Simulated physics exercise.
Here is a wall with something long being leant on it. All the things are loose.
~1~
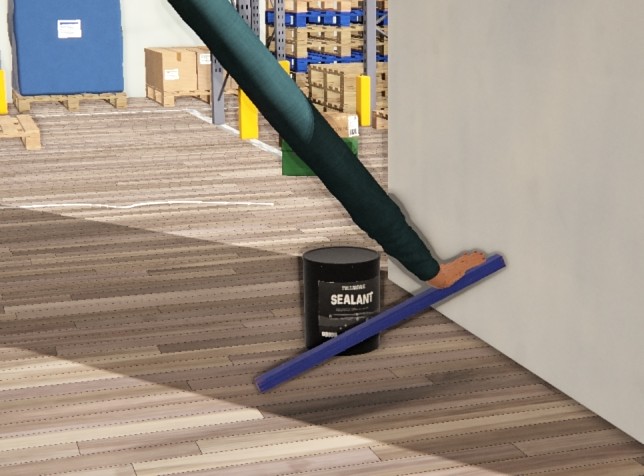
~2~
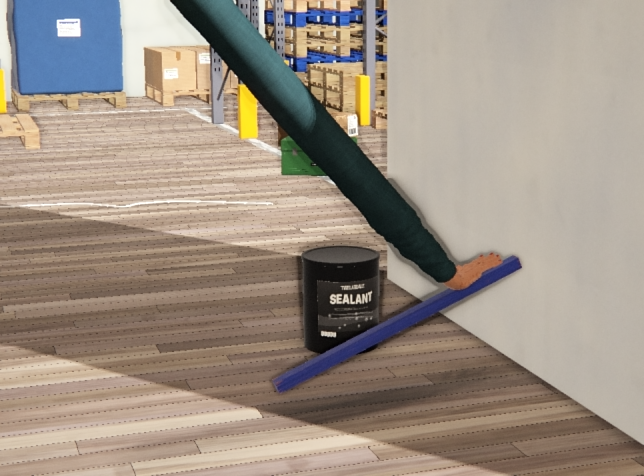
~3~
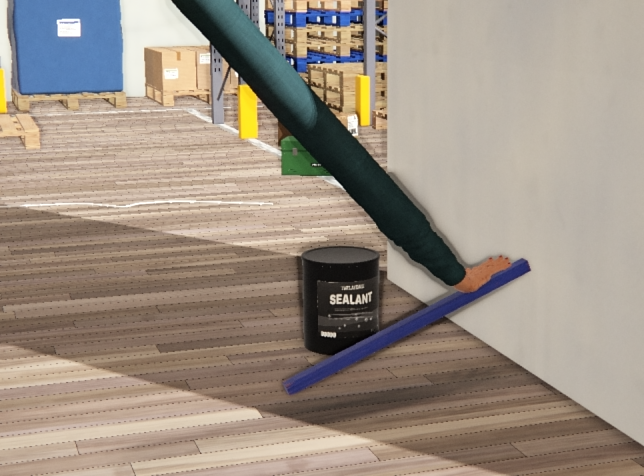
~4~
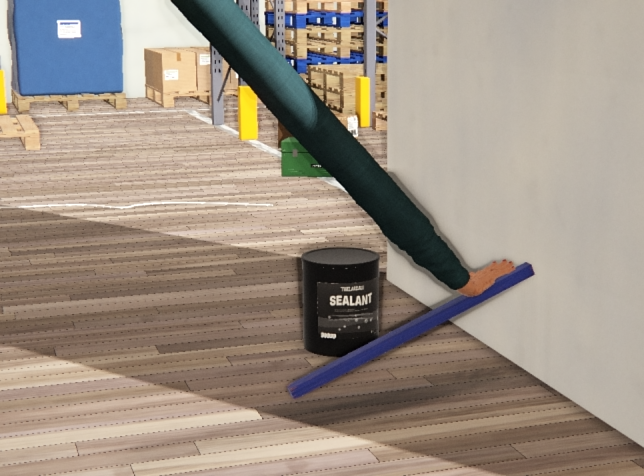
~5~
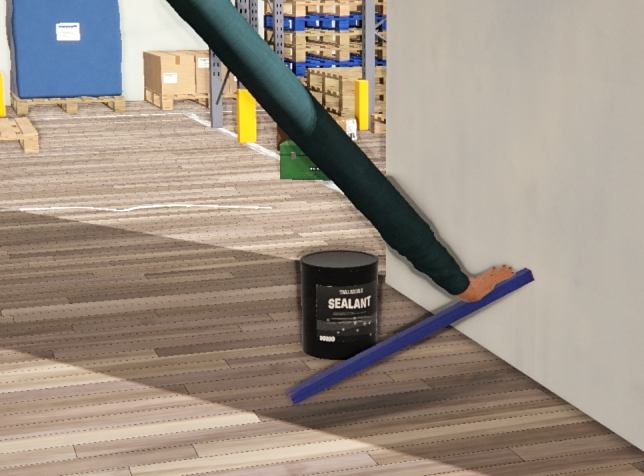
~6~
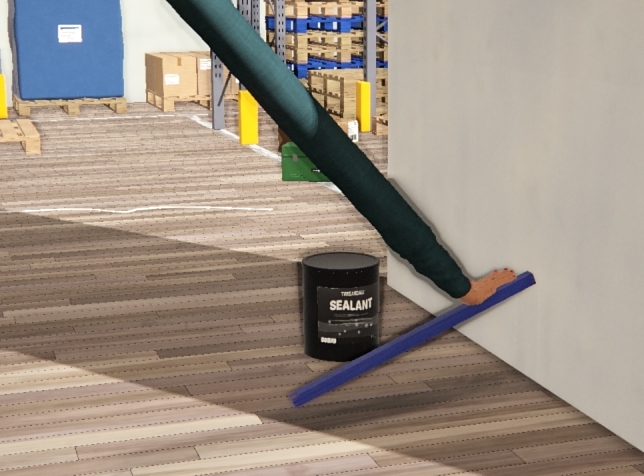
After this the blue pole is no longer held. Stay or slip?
Outcome: The pole slips out.
Then, 0.30 s after the last picture, blue pole leaning 17° more than when let go near (407, 377).
Then, 0.40 s after the last picture, blue pole leaning 22° more than when let go near (405, 377).
Then, 0.60 s after the last picture, blue pole leaning 23° more than when let go near (405, 385).
Then, 2.10 s after the last picture, blue pole leaning 22° more than when let go near (405, 388).
At rest, moved from the start, blue pole; black pail in place. Seen from the same camera at the end, blue pole near (405, 388). The pole gives way.
